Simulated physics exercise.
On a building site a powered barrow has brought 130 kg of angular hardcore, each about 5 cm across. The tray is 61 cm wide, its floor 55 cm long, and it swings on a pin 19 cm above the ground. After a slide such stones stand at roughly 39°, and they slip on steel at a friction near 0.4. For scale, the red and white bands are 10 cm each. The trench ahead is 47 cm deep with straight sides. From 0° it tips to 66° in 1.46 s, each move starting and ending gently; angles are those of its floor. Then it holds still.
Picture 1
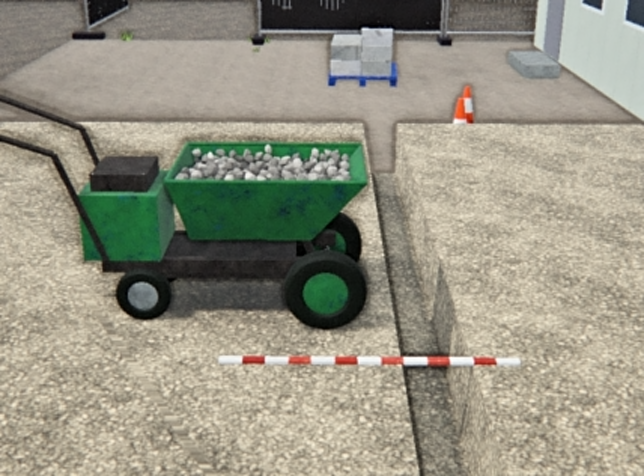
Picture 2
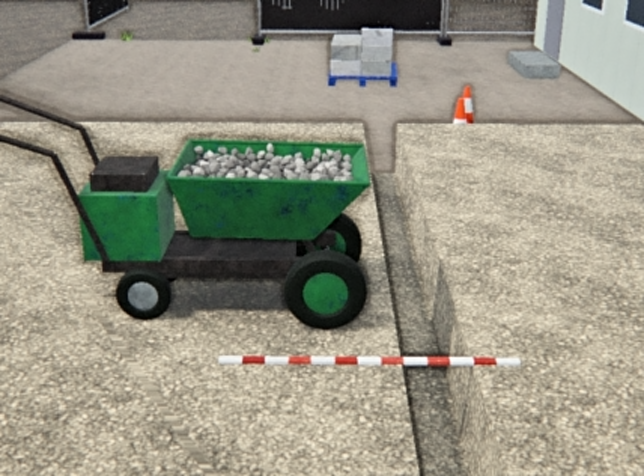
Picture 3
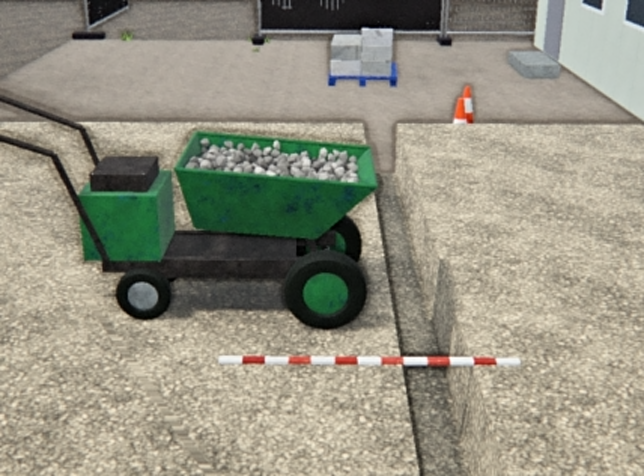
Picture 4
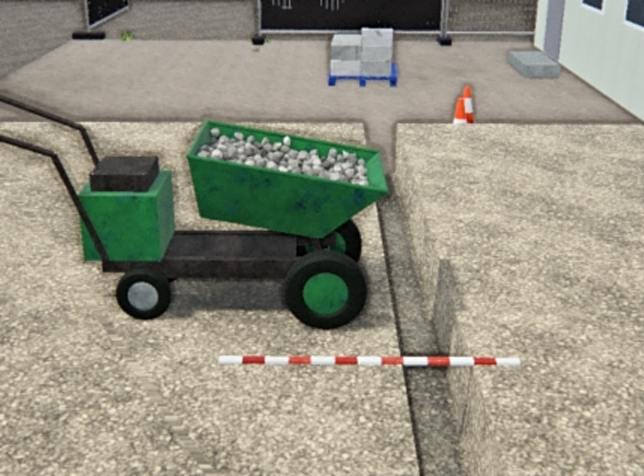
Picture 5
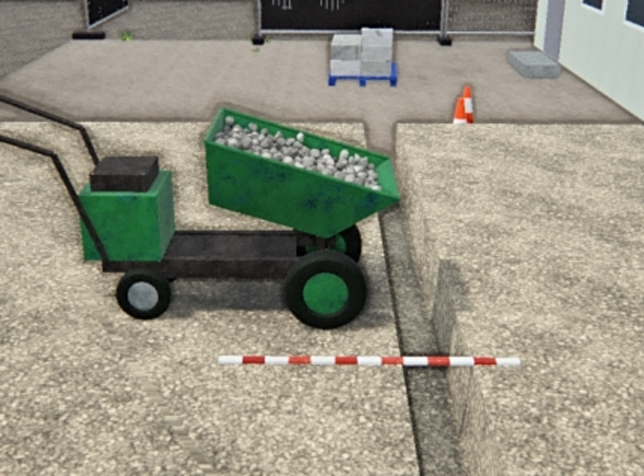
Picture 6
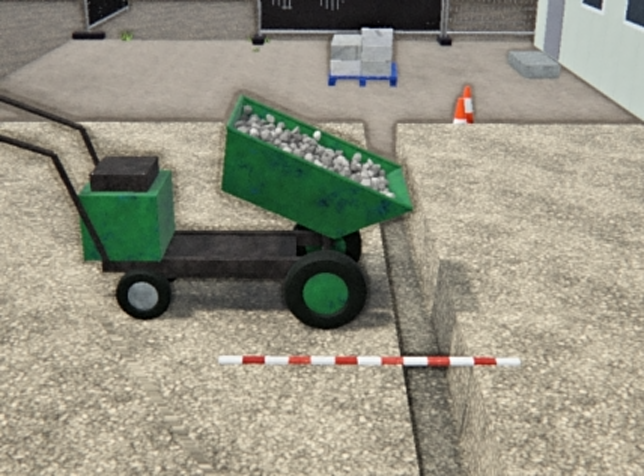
The footage shows a green powered barrow loaded with grey stones standing beside a straight-sided trench, near a red and white banded pole. Its tray starts level, then tilts steadily steeper, the rear rising and the lip lowering toward the right.
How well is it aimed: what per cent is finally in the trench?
About 40 per cent.
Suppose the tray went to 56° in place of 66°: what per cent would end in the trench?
It would be near 10 per cent.
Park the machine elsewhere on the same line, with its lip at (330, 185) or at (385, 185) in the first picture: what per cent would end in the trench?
Near 65 per cent from the first place, 20 from the second.
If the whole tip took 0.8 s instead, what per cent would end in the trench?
In that case some 30 per cent.
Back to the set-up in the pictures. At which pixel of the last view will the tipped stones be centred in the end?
Their middle is at about (455, 299).
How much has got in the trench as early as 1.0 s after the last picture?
Some 5 per cent.
Then, 0.5 s after the last picture the floor is at 56°, 100 % in the tray; the foremost stones are at (434, 238).
Then, 1.0 s after the last picture the floor is at 66°, 84 % in the tray, 4 % in the trench, 12 % past the trench; the foremost stones are at (507, 310).
Then, 1.3 s after the last picture the floor is at 66°, 56 % in the tray, 6 % in the trench, 39 % past the trench; the foremost stones are at (567, 303).
Then, 3.3 s after the last picture the floor is at 66°, 20 % in the tray, 40 % in the trench, 40 % past the trench; the foremost stones are at (595, 311).
